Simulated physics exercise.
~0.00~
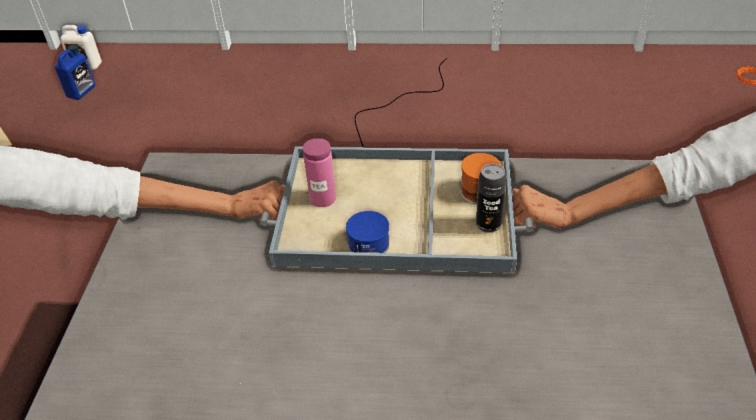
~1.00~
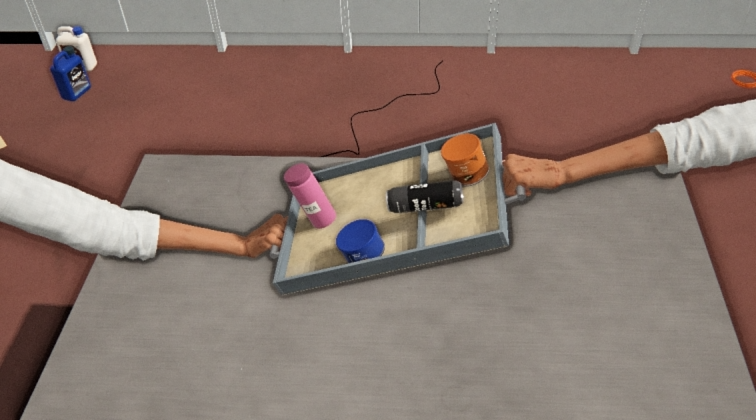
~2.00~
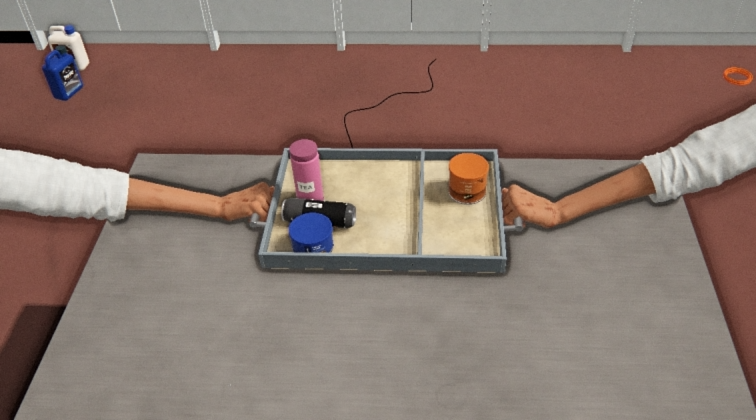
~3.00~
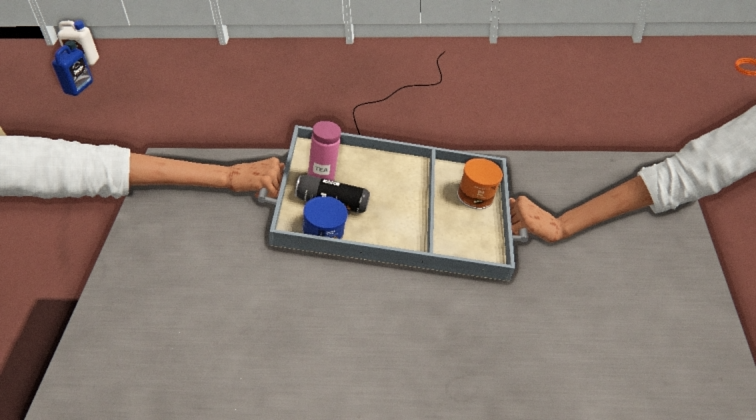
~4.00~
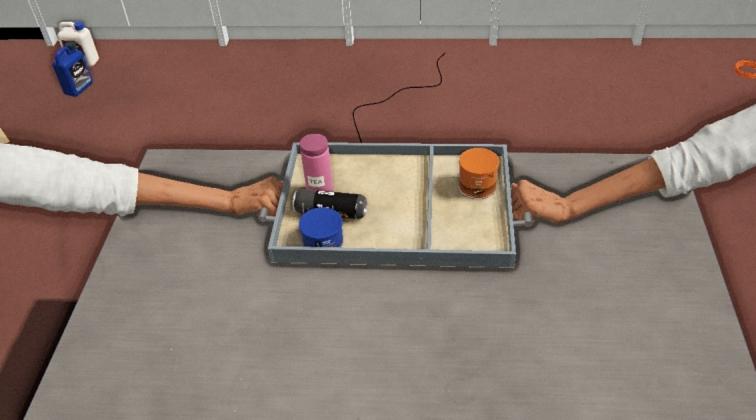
To begin with, two hands hold a divided tray level above a grey table, with a pink jar and blue tub on the left and an orange tin and black can on the right. The hands tip the left edge down, and the black can topples onto its side across the divider. As the tray swings back, the can lies in the left section, and the blue tub has shifted left. The hands then dip the right edge more gently, and the can stays left of the divider. Finally the tray is level, with the toppled can between the upright jar and the tub.
